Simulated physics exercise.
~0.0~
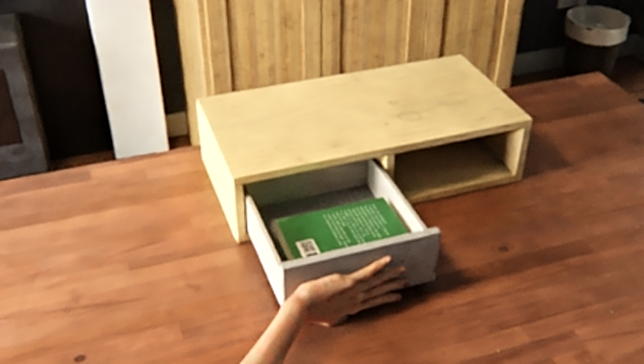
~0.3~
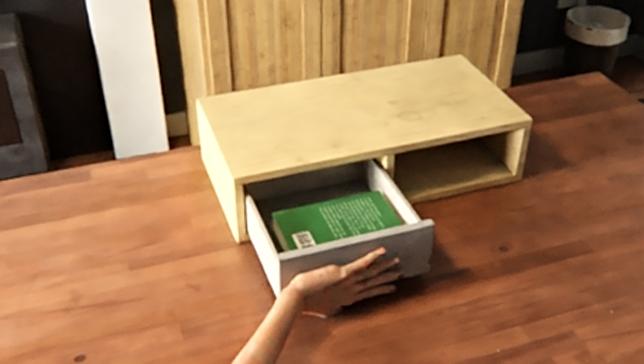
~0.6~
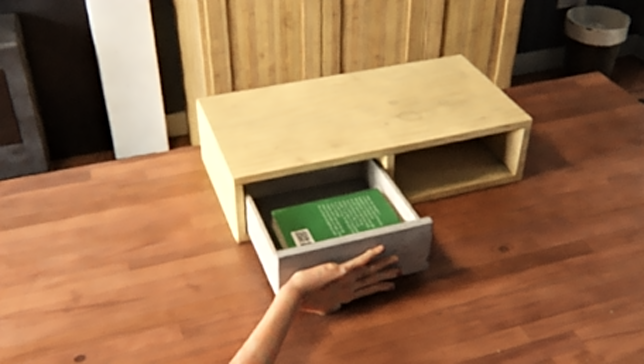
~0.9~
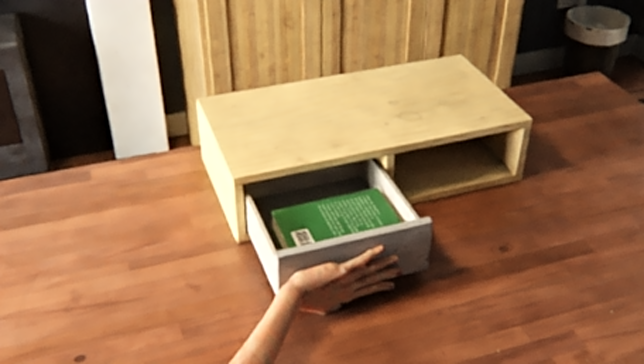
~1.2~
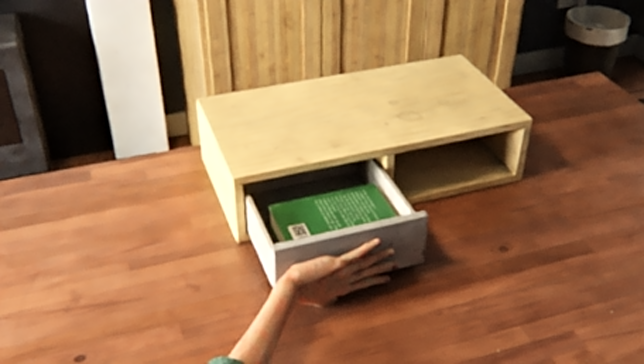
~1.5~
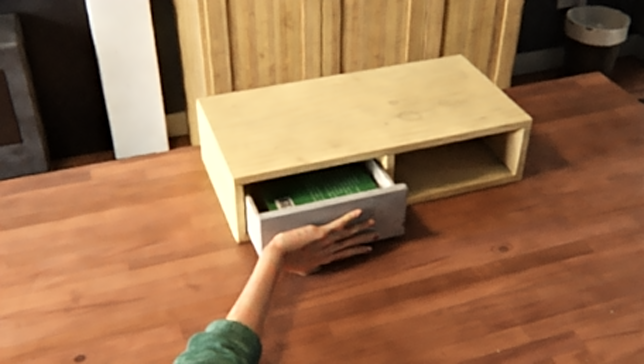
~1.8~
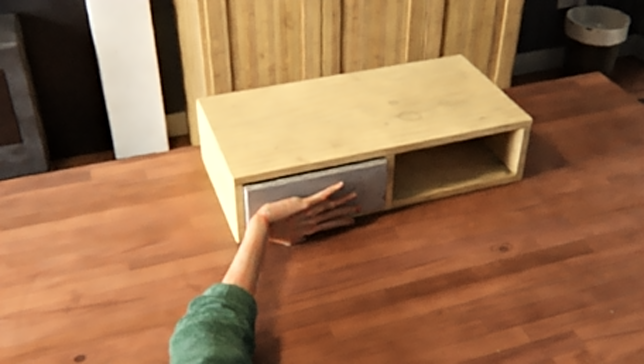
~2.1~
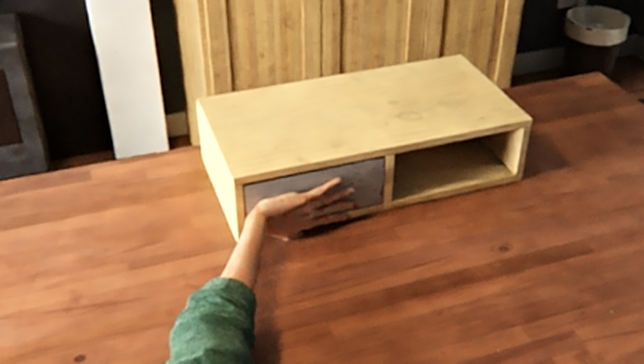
To begin with, a low, pale wooden cabinet sits on a reddish-brown wood surface, its grey drawer pulled out on the left beside an open, empty compartment on the right. A green book lies inside the drawer, and a hand rests against the drawer's front. The drawer shifts in slightly, then barely moves for a moment. The hand then pushes it steadily inward, a green sleeve coming into view as the book slides back under the cabinet's top. Finally, the drawer closes completely, hiding the book, with the hand still against its front.
